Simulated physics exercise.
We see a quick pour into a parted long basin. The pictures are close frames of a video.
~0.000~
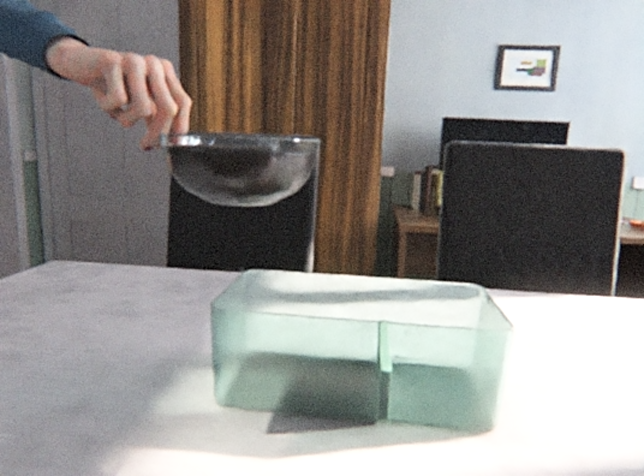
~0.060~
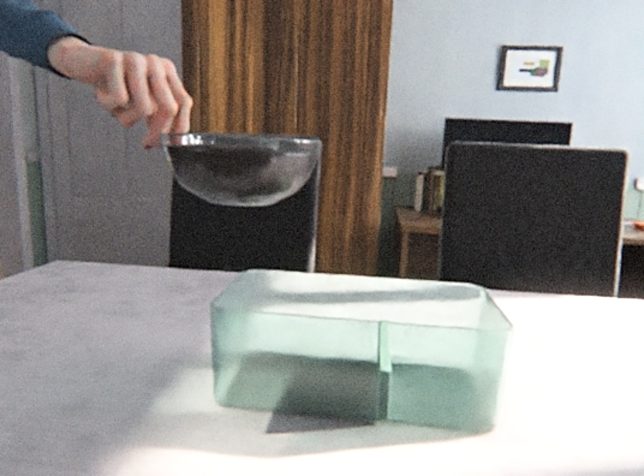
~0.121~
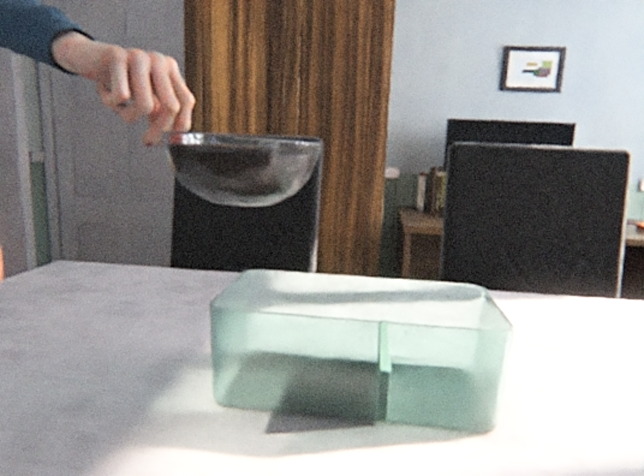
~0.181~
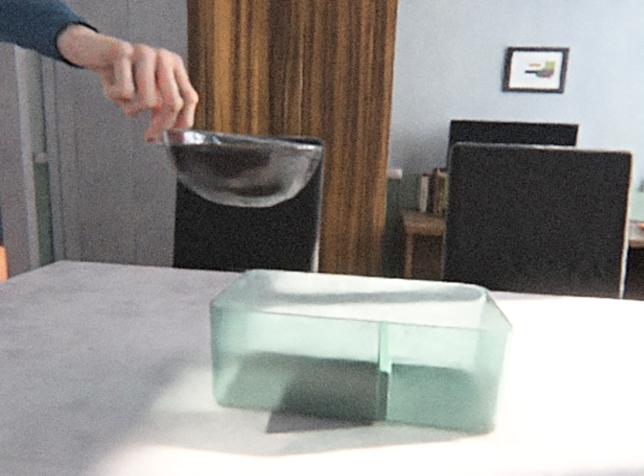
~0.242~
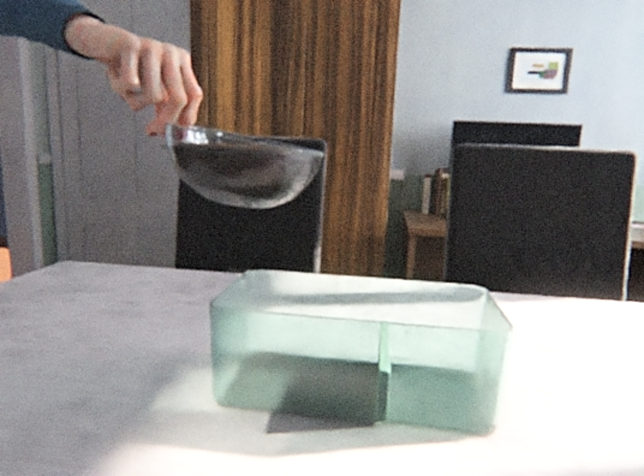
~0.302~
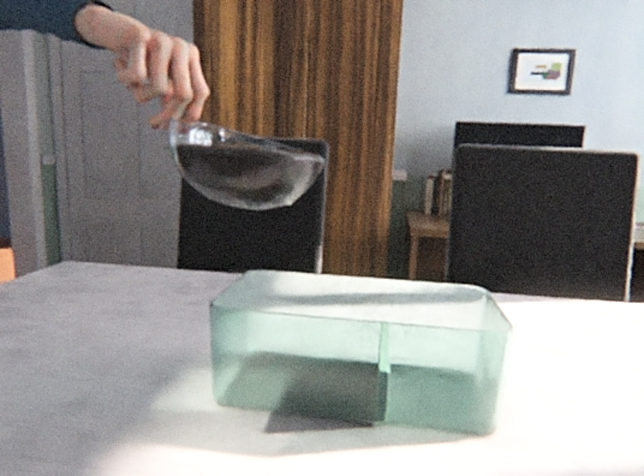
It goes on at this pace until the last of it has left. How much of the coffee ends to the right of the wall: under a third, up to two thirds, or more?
In the end less than a third is right of the wall.
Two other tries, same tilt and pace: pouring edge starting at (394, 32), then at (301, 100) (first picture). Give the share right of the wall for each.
Roughly 70 per cent, and 10 per cent.
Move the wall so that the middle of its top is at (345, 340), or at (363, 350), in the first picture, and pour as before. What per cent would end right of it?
Near 70 % and 55 %.
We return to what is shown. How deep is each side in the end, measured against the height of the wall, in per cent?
Left: 50 %. Right: 20 %.
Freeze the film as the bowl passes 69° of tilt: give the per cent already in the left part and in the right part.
Left about 25, right about 15.
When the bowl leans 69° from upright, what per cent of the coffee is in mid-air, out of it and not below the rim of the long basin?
Roughly 35 in a hundred.
A moment on, the bowl is tipped part way and 29 per cent is still to pour, 23 is left of the wall and 15 right of it.
Next, the bowl is tipped right over and 0 per cent is still to pour, 74 is left of the wall and 23 right of it.
Then the bowl is tipped right over and 0 per cent is still to pour, 75 is left of the wall and 23 right of it.
Later the bowl is tipped right over and 0 per cent is still to pour, 75 is left of the wall and 23 right of it.
Finally, 75 per cent lies left of the wall, 24 right of it and 1 outside.
